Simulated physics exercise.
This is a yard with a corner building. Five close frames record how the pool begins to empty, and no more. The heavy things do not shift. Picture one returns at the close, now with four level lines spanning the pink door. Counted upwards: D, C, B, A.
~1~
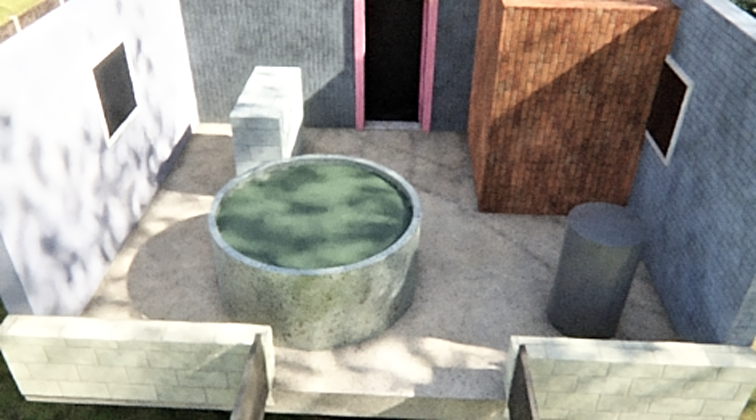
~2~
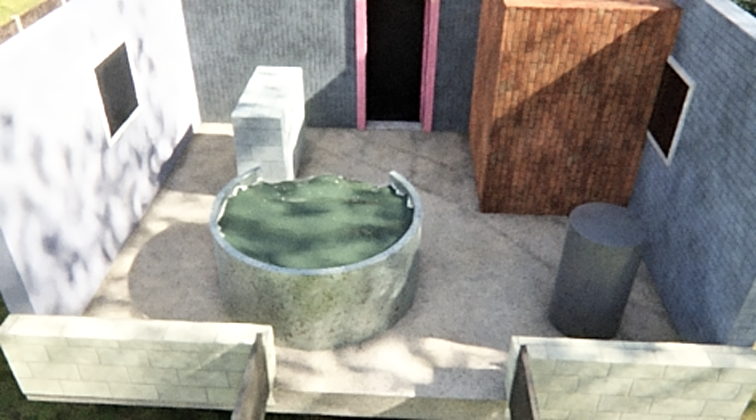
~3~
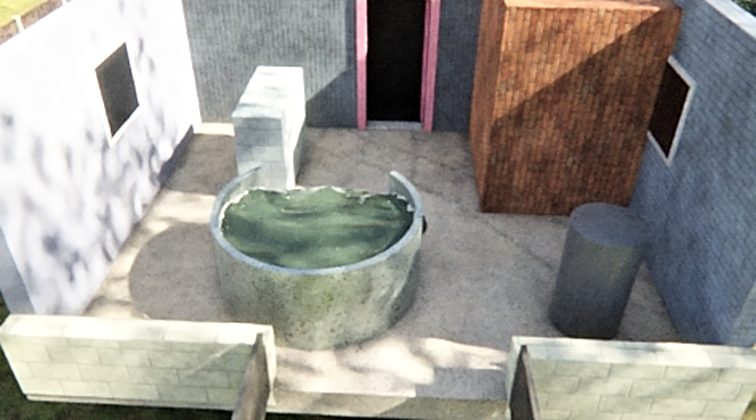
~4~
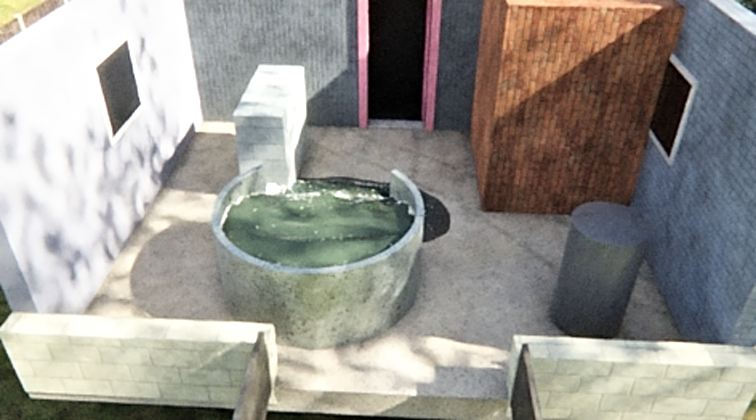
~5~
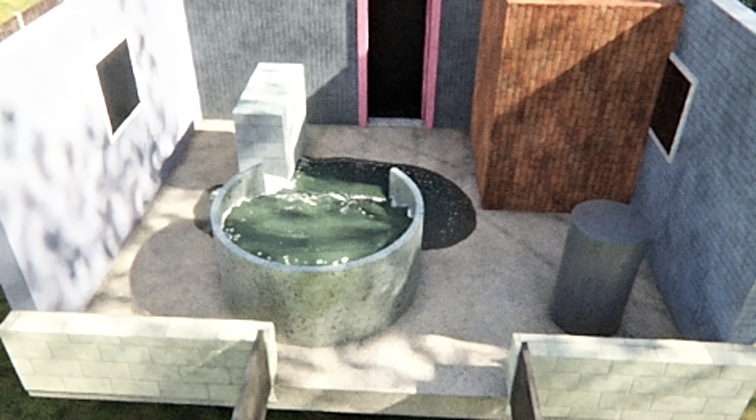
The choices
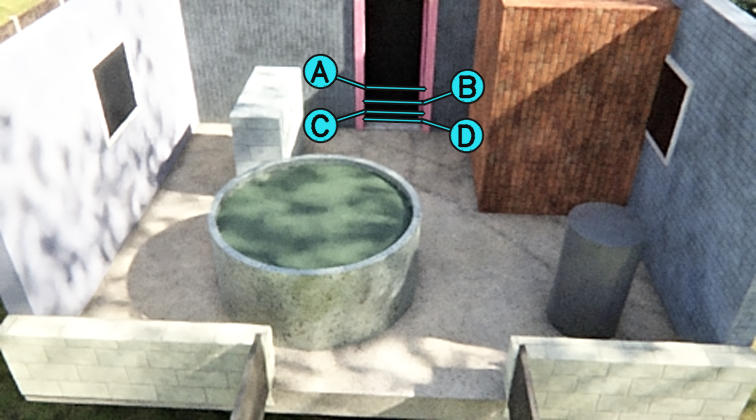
In a walled yard with a brick block and a pink-framed doorway, the back of a round pool's wall opens, and green water pours through the gap, spreading in a dark sheet across the paved ground behind it.
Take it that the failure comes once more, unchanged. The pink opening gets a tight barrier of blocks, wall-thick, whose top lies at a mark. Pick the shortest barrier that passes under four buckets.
B is the one.
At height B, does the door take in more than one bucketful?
No, less.
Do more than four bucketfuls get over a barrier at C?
Yes, it does.
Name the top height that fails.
C it is.
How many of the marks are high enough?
Two of the four.
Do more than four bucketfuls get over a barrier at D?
Yes.
In cyan, A at (394, 88); B at (394, 101); C at (393, 112); D at (393, 120); from the bottom up D, C, B, A.
Choosing A, nothing gets over.
Choosing B, a splash gets over, under a bucket.
Choosing C, about 9 bucketfuls get in.
Choosing D, dozens of bucketfuls pour in.
